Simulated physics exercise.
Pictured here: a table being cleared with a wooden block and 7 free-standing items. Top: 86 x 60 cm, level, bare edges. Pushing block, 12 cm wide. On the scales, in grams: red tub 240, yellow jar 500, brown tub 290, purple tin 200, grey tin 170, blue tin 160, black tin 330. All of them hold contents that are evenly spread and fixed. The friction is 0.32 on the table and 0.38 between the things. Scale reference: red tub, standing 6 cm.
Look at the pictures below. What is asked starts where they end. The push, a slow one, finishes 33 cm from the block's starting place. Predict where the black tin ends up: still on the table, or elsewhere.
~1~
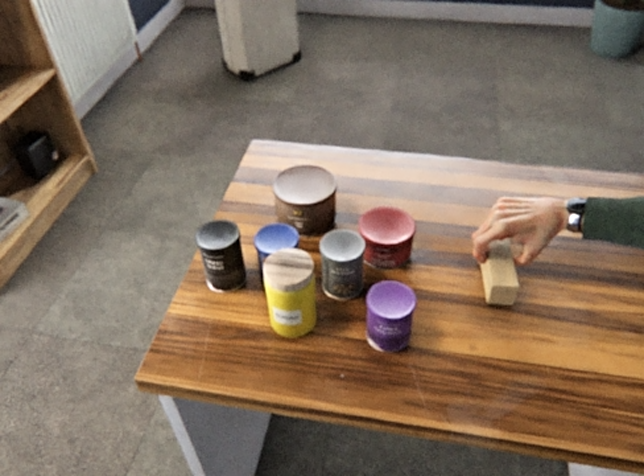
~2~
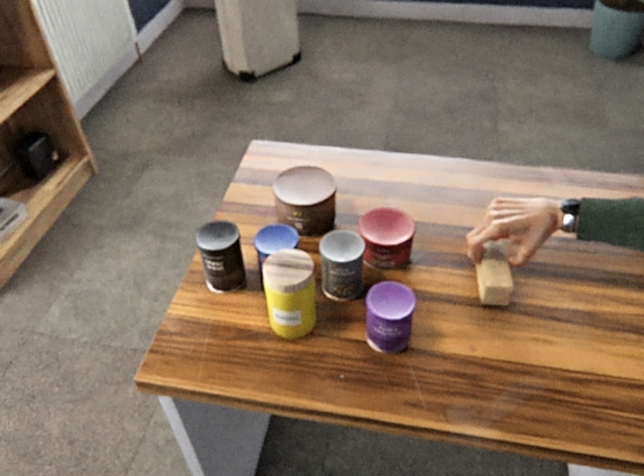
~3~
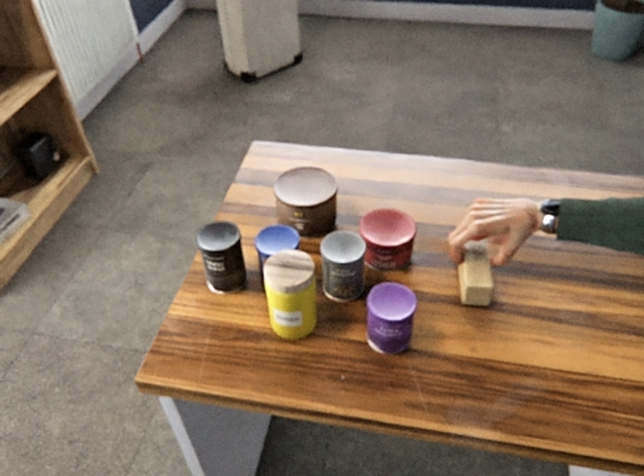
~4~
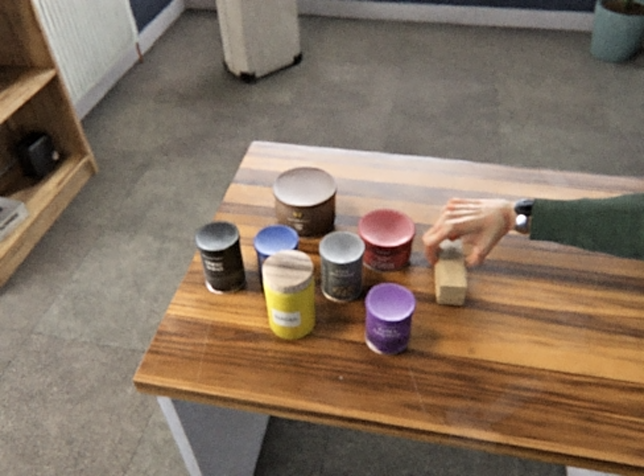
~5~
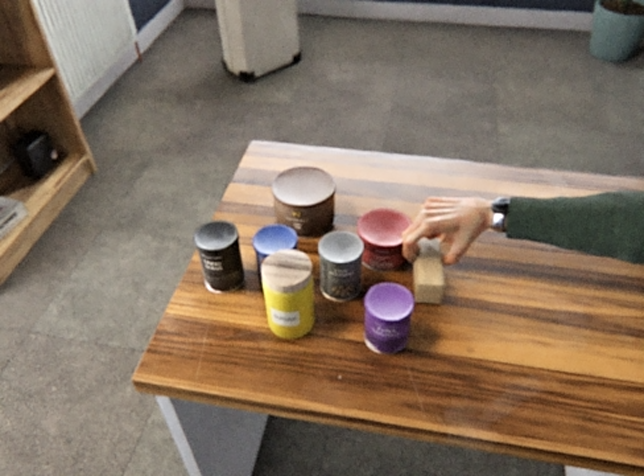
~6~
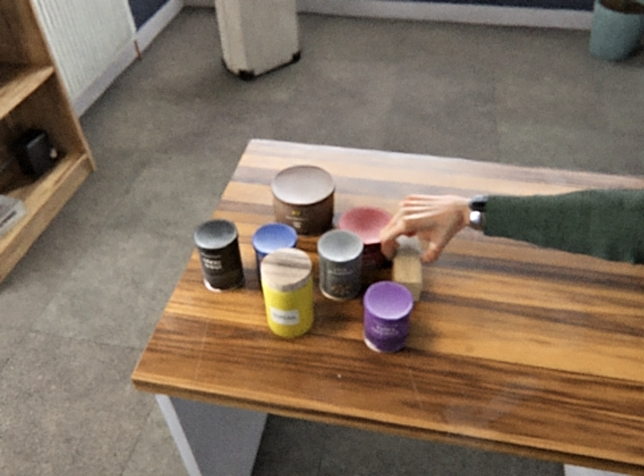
The black tin ends up elsewhere.
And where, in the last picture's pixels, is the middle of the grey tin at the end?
In the last view, its centre sits near (250, 264).
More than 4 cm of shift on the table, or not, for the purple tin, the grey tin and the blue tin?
In short, the purple tin stays close to home, the grey tin leaves its position, the blue tin leaves its position.
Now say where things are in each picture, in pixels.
The first frame shows pusher on by 0 cm; black tin (223, 257); red tub (386, 238).
The second frame shows pusher on by 1 cm; brown tub (305, 202); purple tin (390, 318).
The third frame shows pusher on by 4 cm; grey tin (343, 267).
The fourth frame shows pusher on by 7 cm; red tub (386, 240); yellow jar (291, 296).
The fifth frame shows pusher on by 11 cm; brown tub (304, 202); purple tin (388, 319).
The sixth frame shows pusher on by 14 cm; black tin (220, 256); grey tin (340, 265).
Then, 0.50 s past the last view, pusher on by 25 cm; red tub shifted 14 cm; grey tin shifted 7 cm; blue tin shifted 3 cm.
Then, 0.90 s past the last view, pusher on by 33 cm; black tin now off the table; red tub shifted 22 cm; grey tin shifted 14 cm.
Then, 1.40 s past the last view, pusher on by 33 cm; red tub shifted 22 cm; grey tin shifted 14 cm; blue tin shifted 10 cm.
Finally, off the table, black tin; not toppled but over 4 cm from the start, red tub, grey tin and blue tin; the other 3 still in place (within 4 cm).
